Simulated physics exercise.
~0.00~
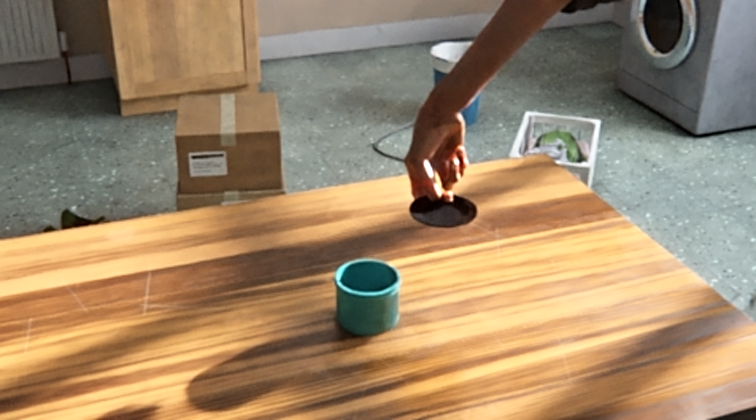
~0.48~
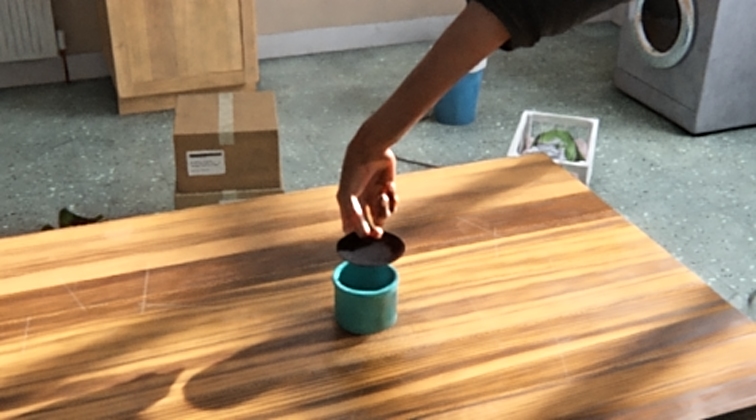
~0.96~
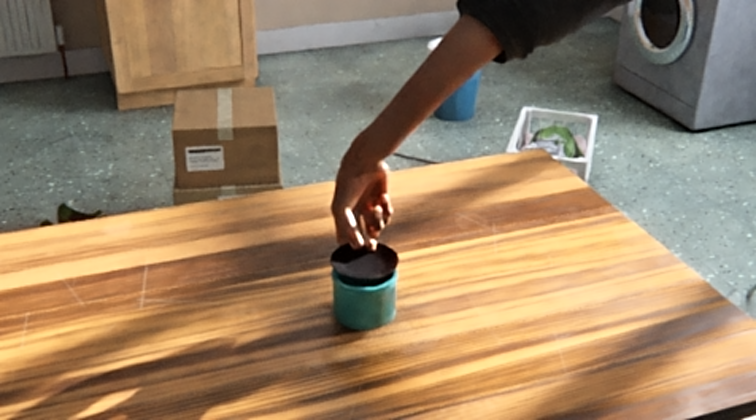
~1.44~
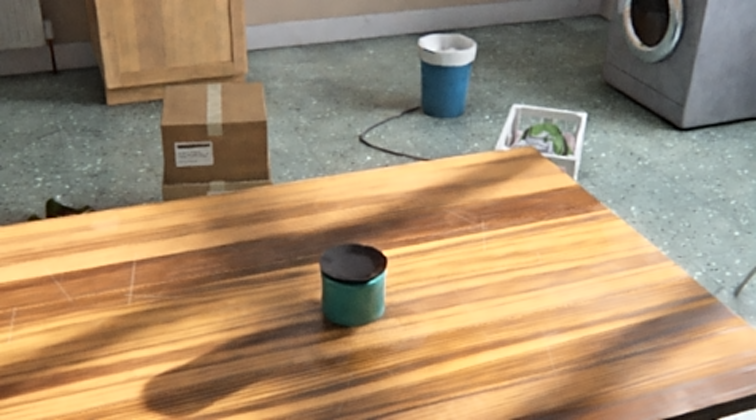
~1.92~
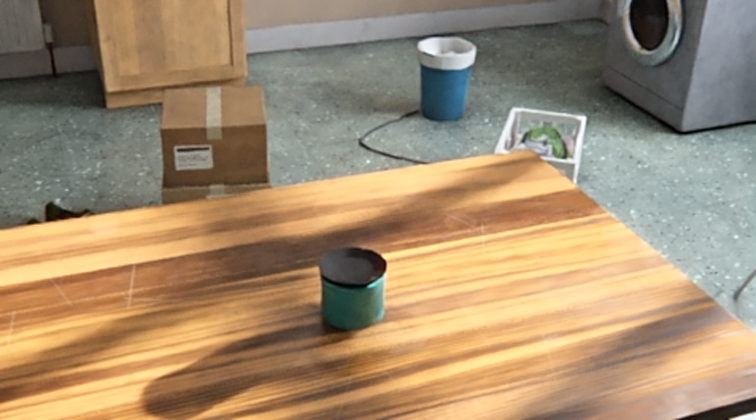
A slightly swaying camera looks down on a striped wooden table in a sunlit room, with a cardboard box and a wooden cabinet behind it at left, and a blue bucket, a white crate and a grey washing machine towards the right. A teal cup stands open near the middle of the table. A hand reaching in from the upper right holds a thin black disc behind the cup, then carries it left and forward over the opening. The hand lowers the disc onto the rim and withdraws. The disc stays there, covering the cup like a lid.
